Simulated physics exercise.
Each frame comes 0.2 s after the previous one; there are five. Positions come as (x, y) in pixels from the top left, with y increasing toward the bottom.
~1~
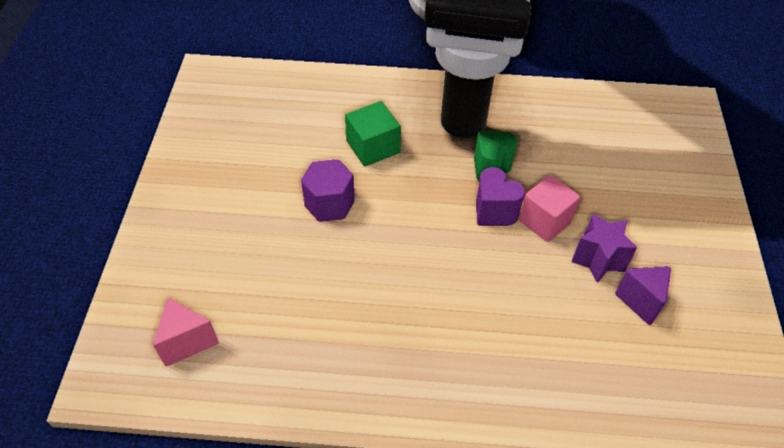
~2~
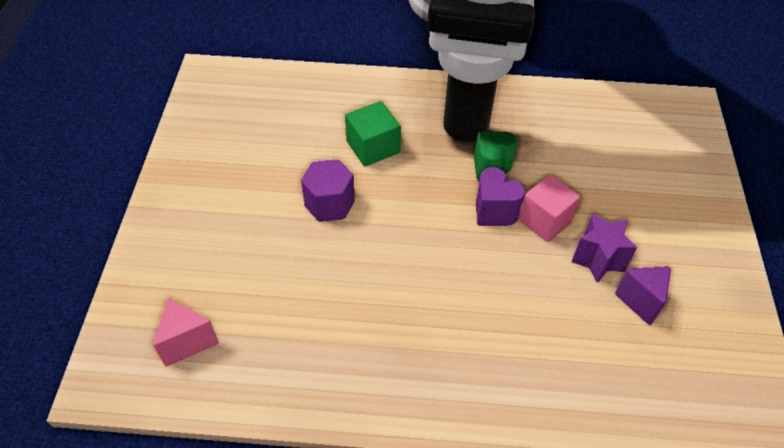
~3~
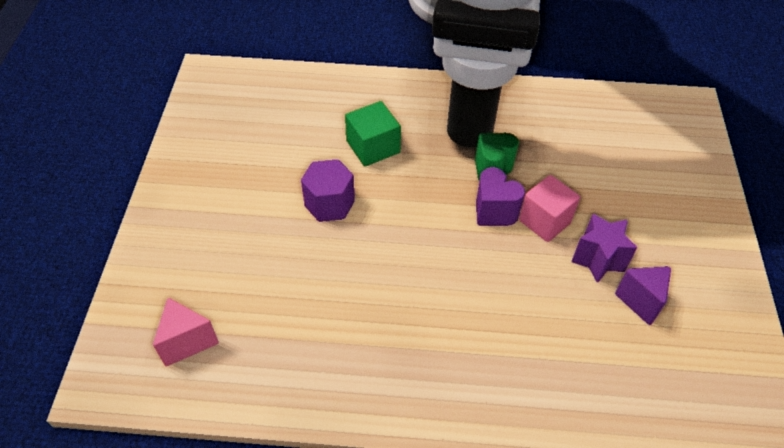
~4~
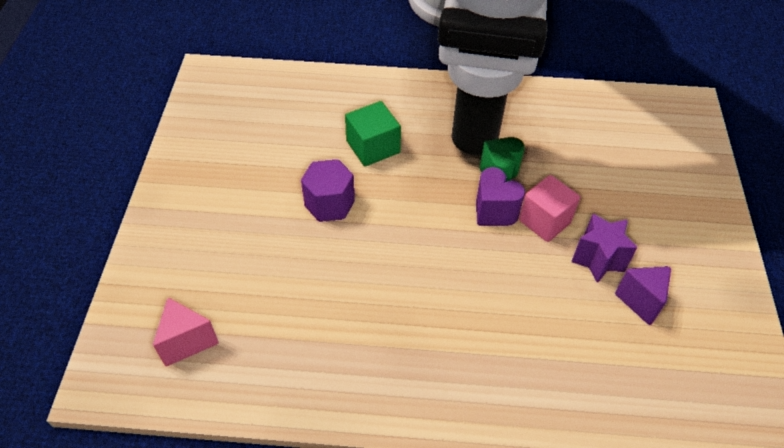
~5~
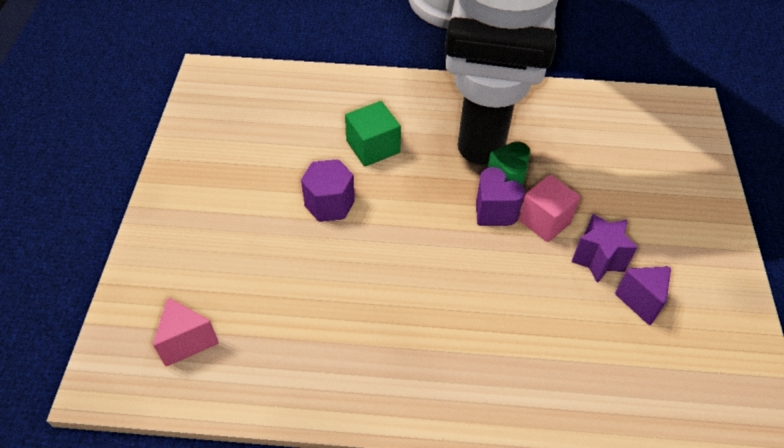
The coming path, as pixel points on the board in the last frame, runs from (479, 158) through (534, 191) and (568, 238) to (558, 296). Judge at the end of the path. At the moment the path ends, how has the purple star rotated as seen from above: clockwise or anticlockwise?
Looking down, my answer is that the purple star rotates clockwise.
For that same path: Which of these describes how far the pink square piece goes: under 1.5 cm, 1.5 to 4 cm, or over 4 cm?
Upwards of 4 cm.
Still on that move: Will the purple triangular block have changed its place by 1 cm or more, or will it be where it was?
Once the path ends, it is somewhere new.
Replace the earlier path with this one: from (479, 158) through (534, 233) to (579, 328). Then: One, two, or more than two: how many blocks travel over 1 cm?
It looks like three or more blocks will be pushed more than about 1 cm.
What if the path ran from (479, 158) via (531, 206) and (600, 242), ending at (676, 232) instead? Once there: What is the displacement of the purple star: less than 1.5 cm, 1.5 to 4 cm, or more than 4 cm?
That block covers upwards of 4 cm.
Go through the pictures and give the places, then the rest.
In the first picture, rod tip at (463, 122); block tops, green heart at (496, 142); pink square piece at (553, 195); purple star at (610, 235); purple triangular block at (654, 279).
In the second picture, rod at (466, 126); blocks unchanged.
In the third picture, rod at (470, 131); blocks unchanged.
In the fourth picture, rod at (475, 138); green heart at (505, 149).
In the fifth picture, rod at (481, 147); green heart at (513, 156); pink square piece at (553, 195); purple star at (610, 235); purple triangular block at (654, 279).
What follows on the original path. One third of the way, rod at (538, 180); green heart at (570, 196), turned 20° clockwise; pink square piece at (593, 229); purple star at (633, 254); purple triangular block at (660, 284).
Two thirds of the way, rod at (572, 228); green heart at (614, 240); pink square piece at (649, 274); purple star at (690, 304), turned 20° clockwise; purple triangular block at (716, 339).
At the end, rod at (562, 287); green heart at (620, 258), turned 40° anticlockwise; pink square piece at (664, 286); purple star at (706, 317), turned 20° clockwise; purple triangular block at (732, 353).
